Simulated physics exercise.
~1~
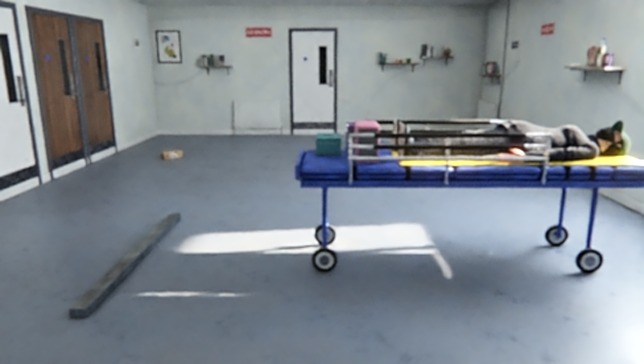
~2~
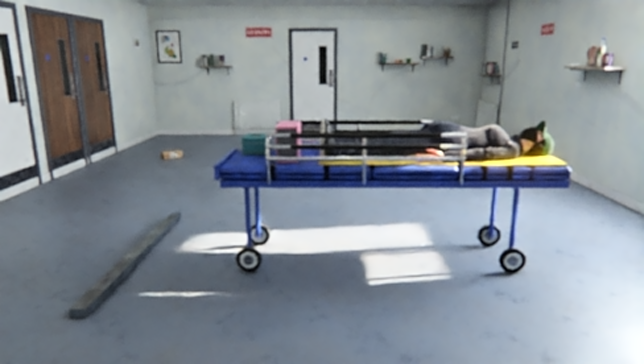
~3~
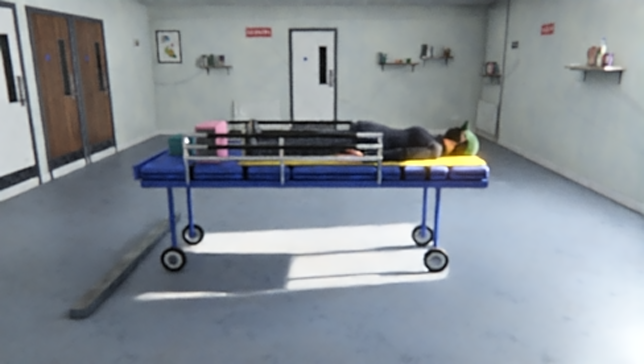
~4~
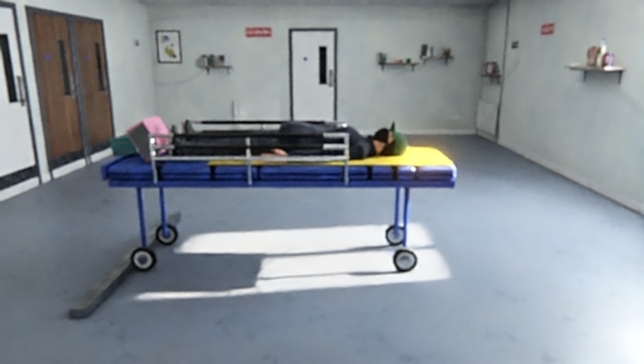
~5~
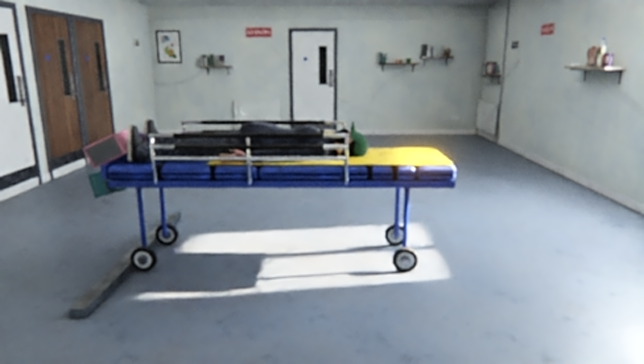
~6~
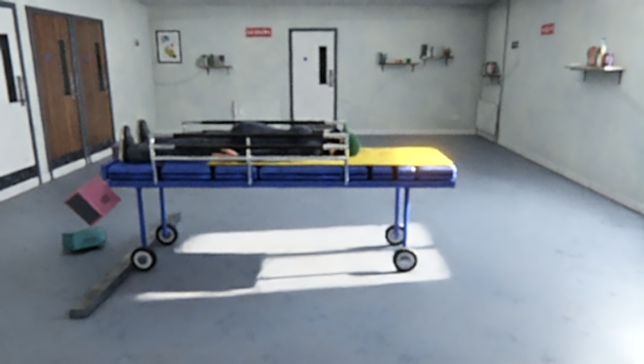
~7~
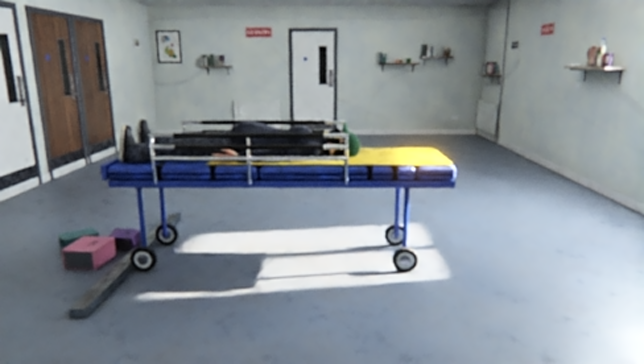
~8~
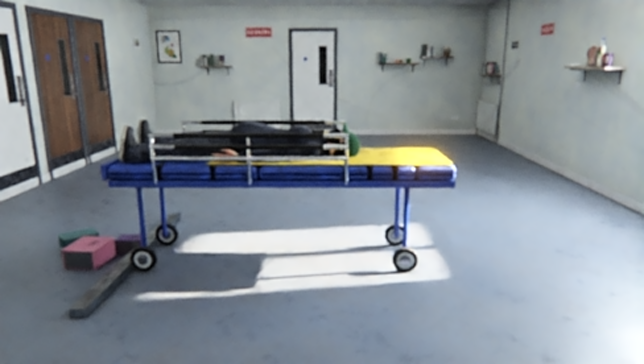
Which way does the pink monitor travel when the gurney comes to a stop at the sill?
It keeps moving to the left, going over the foot end of the gurney and dropping to the floor.
